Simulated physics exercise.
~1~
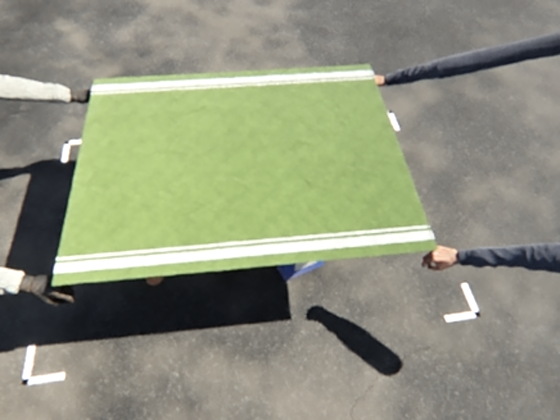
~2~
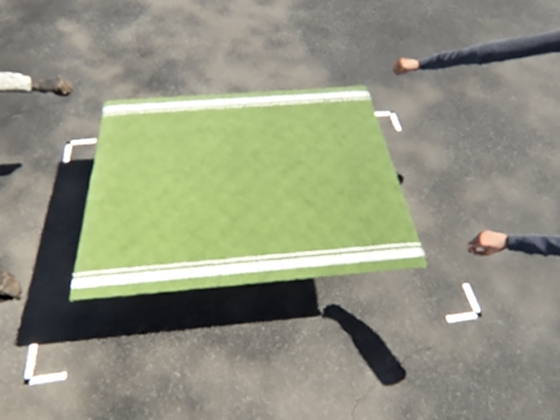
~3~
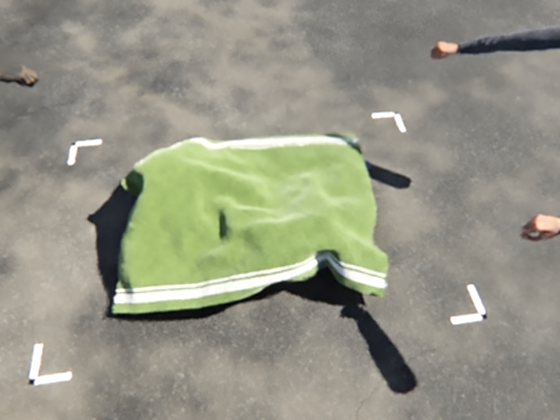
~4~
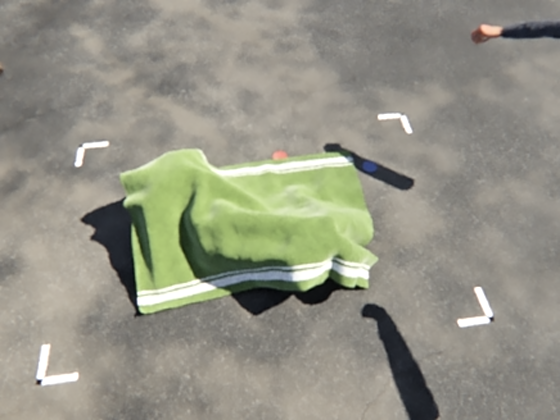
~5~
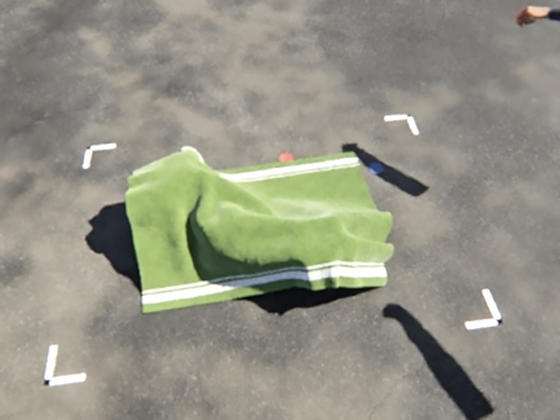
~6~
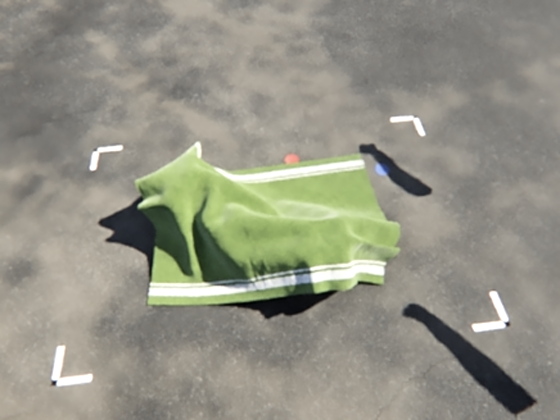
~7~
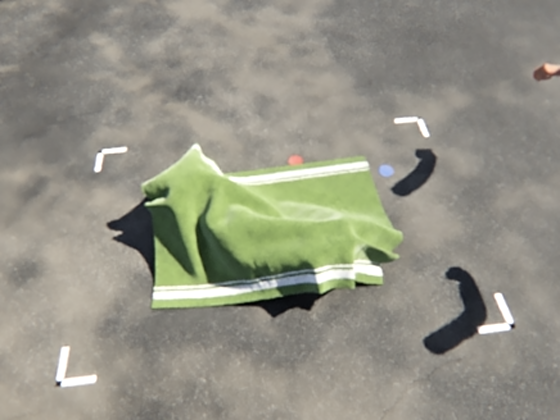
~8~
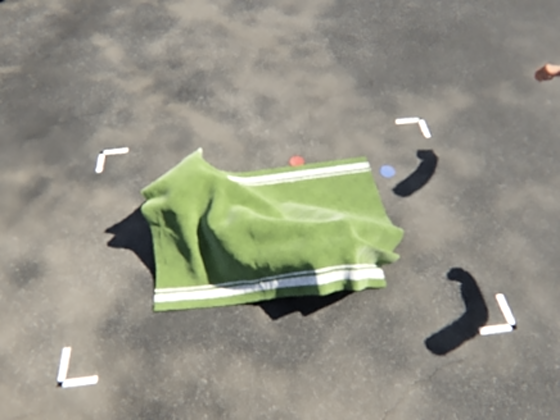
Asphalt ground with white corner marks, hands releasing a level green blanket that drops and settles crumpled, red and blue discs uncovered.
